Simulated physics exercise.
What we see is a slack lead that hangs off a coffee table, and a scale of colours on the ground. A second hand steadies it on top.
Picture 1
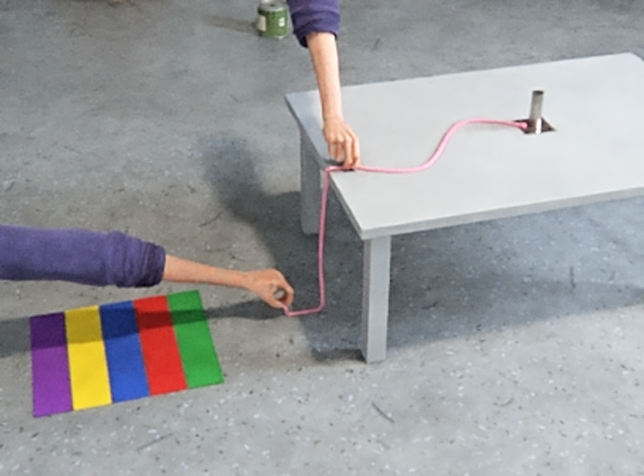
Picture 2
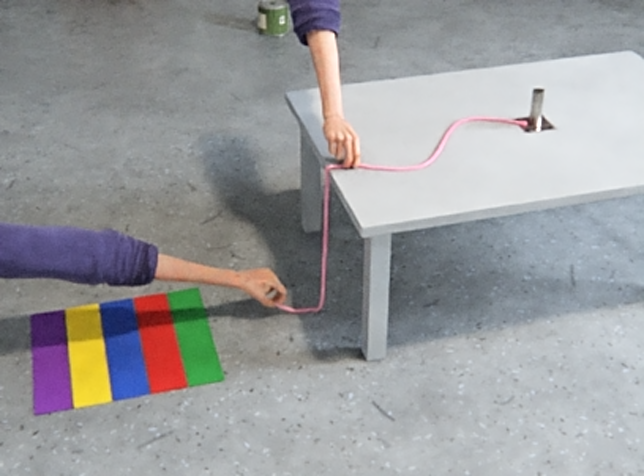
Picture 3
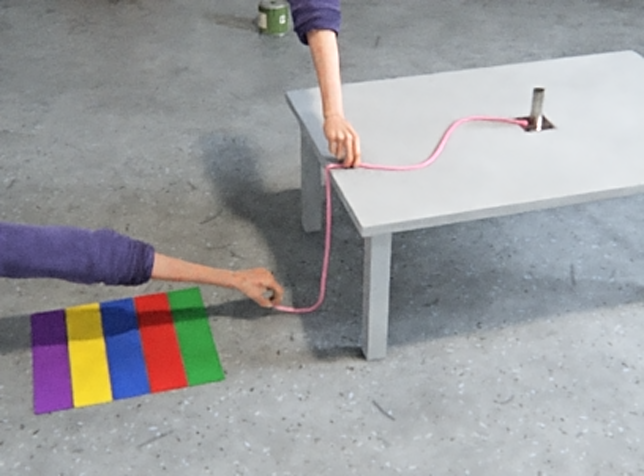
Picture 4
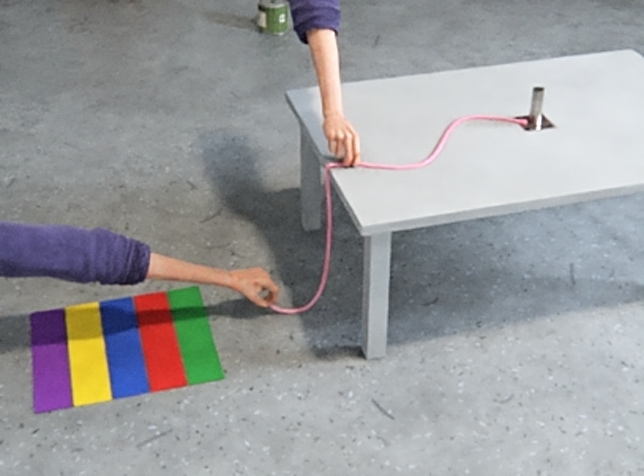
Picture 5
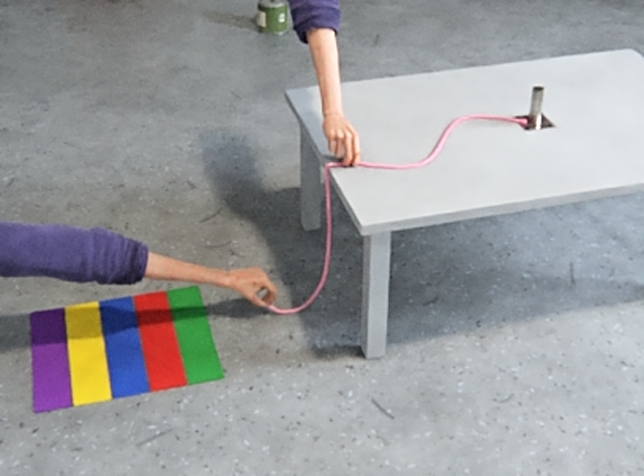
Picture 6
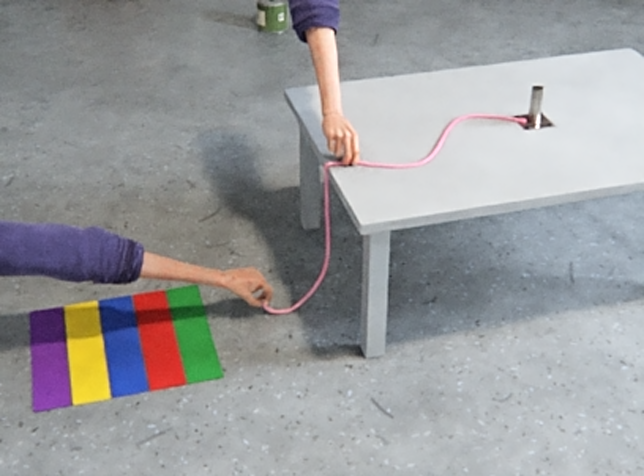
A hand in a purple sleeve slowly drew the loose end of a pink cord a little left, toward a striped colour mat on the floor, while another hand held the cord at the table's edge.
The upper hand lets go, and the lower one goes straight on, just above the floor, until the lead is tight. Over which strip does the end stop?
It halts on the blue strip.
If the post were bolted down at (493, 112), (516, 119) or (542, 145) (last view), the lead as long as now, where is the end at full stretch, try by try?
About (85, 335), (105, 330) and (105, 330).
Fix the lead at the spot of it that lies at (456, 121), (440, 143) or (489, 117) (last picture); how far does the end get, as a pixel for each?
About (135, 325), (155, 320) and (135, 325).
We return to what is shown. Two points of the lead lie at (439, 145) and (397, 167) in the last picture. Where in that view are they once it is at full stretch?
About (409, 145), and the other about (346, 157).
Soon after, end near (175, 318); over green.
Then, end near (142, 323); over red.
At full stretch, end near (121, 327); over blue. Over blue.
